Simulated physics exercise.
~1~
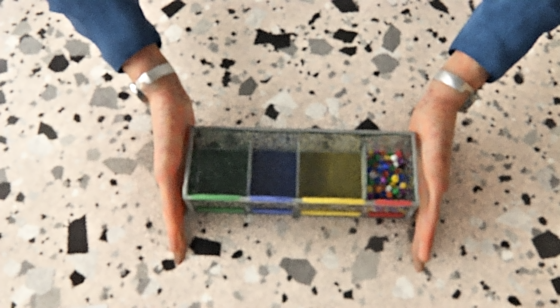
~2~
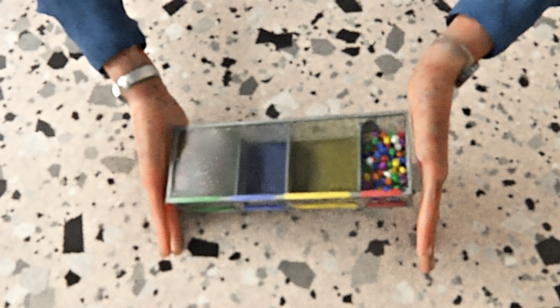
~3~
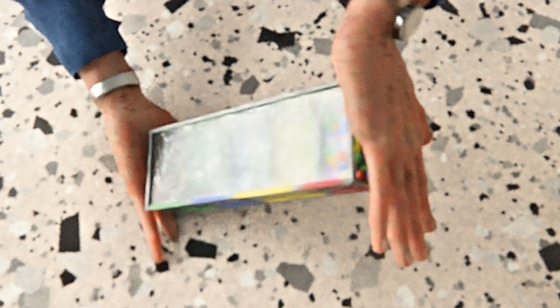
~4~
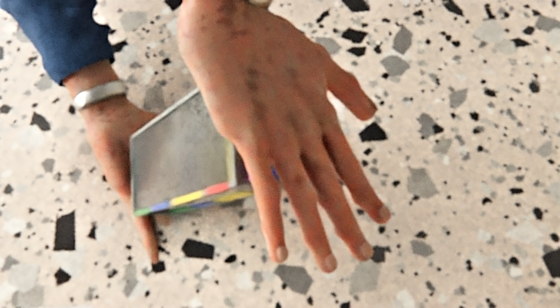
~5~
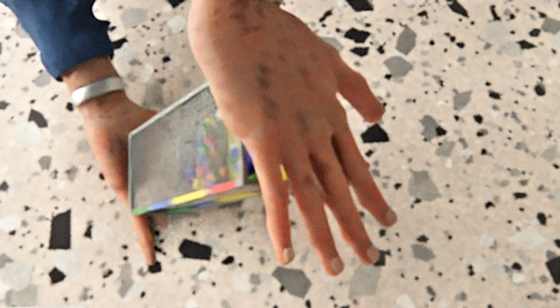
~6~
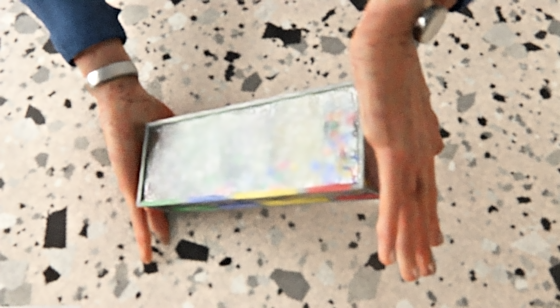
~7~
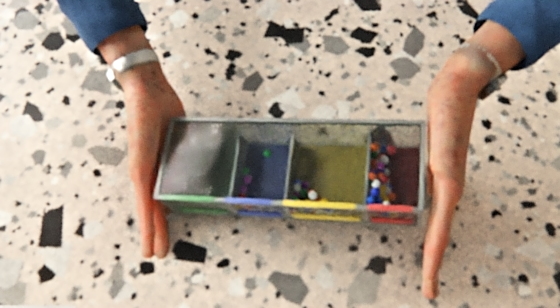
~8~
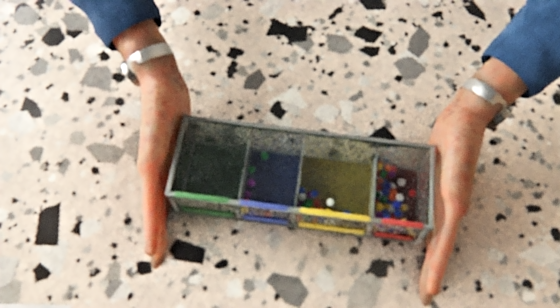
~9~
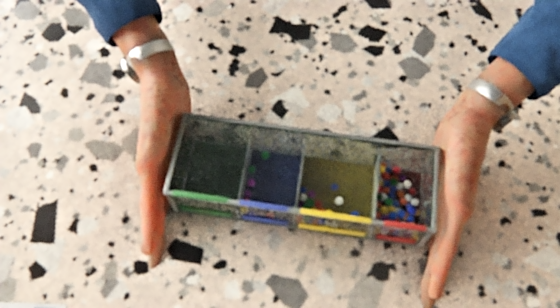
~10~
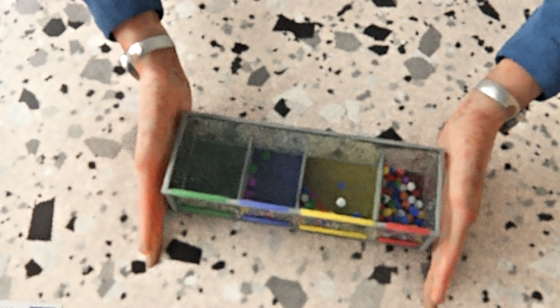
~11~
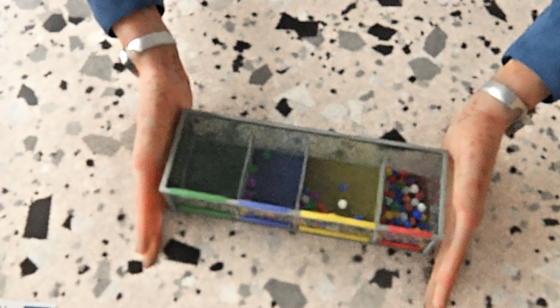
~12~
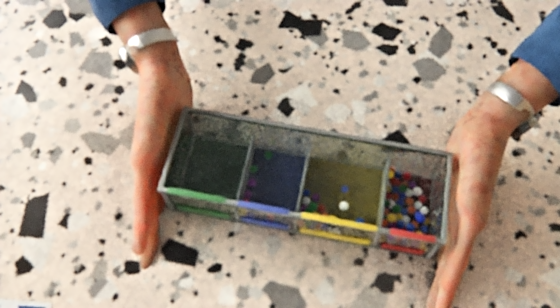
At the start, two hands hold a clear, lidded box with four compartments above a speckled stone surface, with colourful beads gathered in the red compartment at the right end. The hands tilt the box steeply, the lid catches a pale glare, and one hand swings across in front, hiding much of it. At the steepest point, beads show spread out behind the glare. The hands then lower the box back to level. It ends lying flat between the hands, with most beads still in red, some in yellow, a few in blue and none in green.
